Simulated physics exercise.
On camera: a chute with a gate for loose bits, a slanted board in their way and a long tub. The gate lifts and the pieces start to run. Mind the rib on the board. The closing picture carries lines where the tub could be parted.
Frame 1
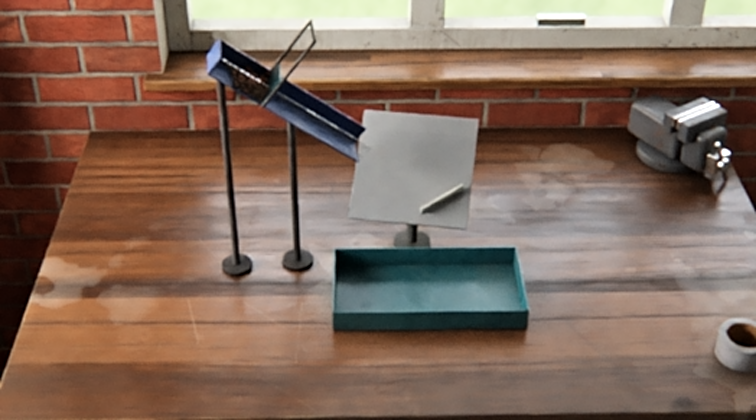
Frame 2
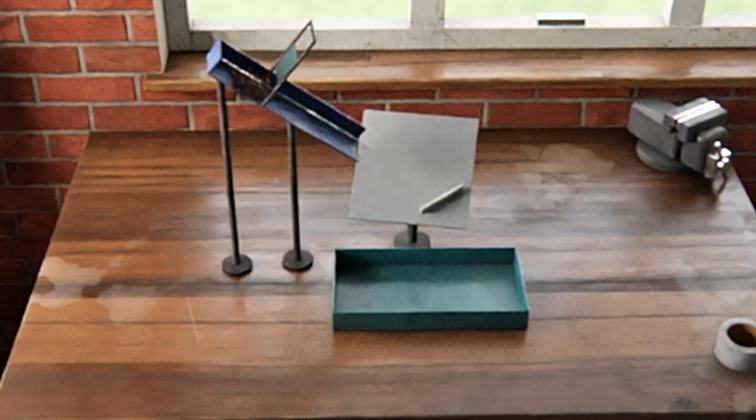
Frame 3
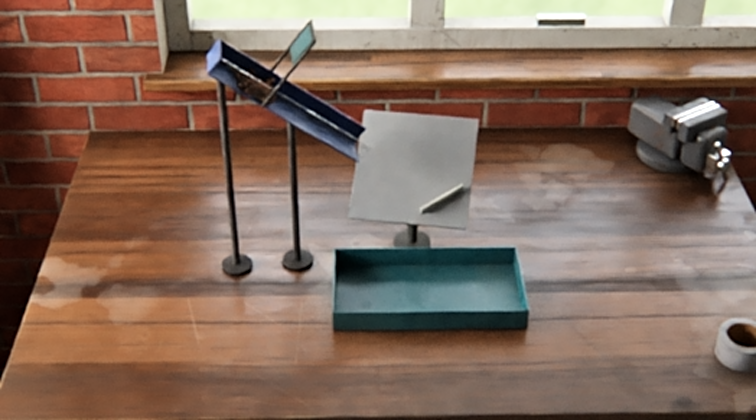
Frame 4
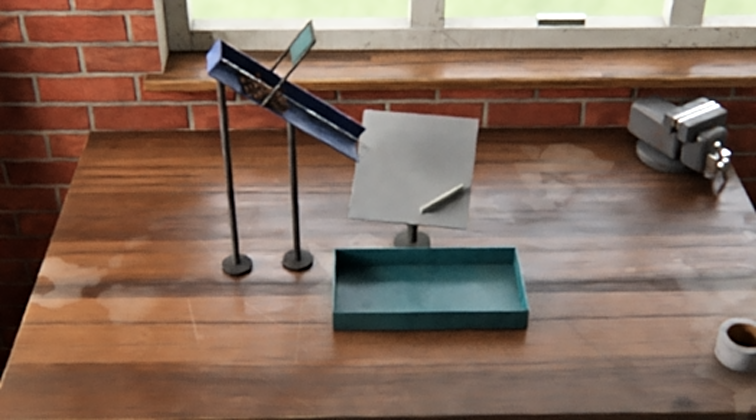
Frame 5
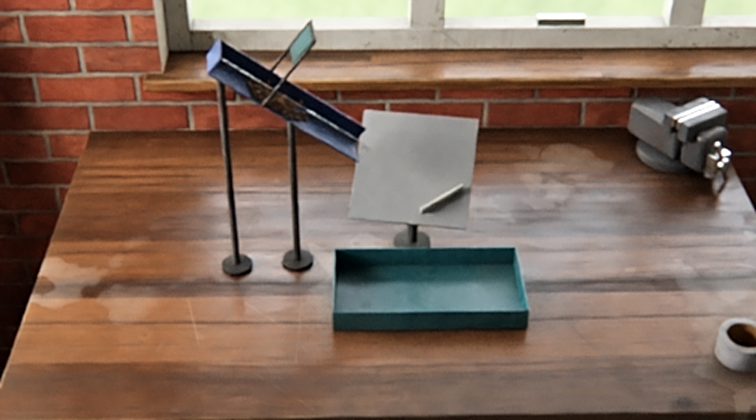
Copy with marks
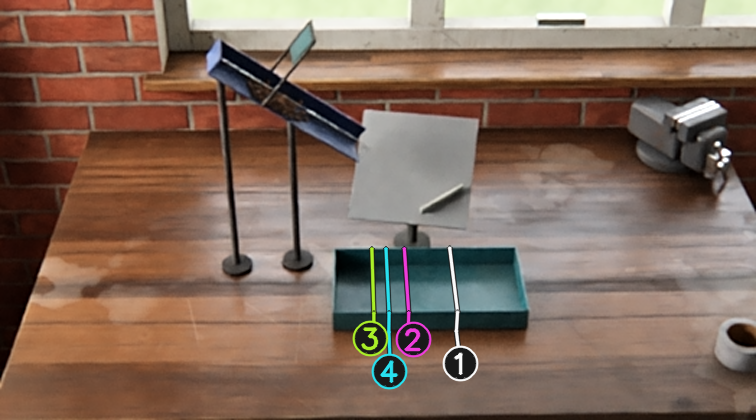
A small dark cluster of brown bits slides a short way down a sloping blue chute at upper left, passing beneath a raised gate that first tilts up and shows a pale teal face. The chute stands on two dark posts beside a slanted grey board with a pale rib, behind an empty teal tub. The fixed, raised view shows a wooden workbench before a brick wall and window, a grey vise and white cup at right.
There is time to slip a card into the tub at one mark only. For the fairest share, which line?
I would pick line 2.
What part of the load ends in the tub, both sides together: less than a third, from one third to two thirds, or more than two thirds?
About that: More than two thirds.
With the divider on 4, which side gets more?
Right.
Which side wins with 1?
The left side.
On the marked copy, line 1 crosses the front rim at (457, 311); line 2 crosses the front rim at (408, 311); line 3 crosses the front rim at (373, 312); line 4 crosses the front rim at (389, 312).
With 1, of what is caught, nearly all on the left of the divider, a stray few on the right.
With 2, of what is caught, about half on the left of the divider, about half on the right.
With 3, of what is caught, a small part on the left of the divider, nearly all on the right.
With 4, of what is caught, a small part on the left of the divider, most on the right.
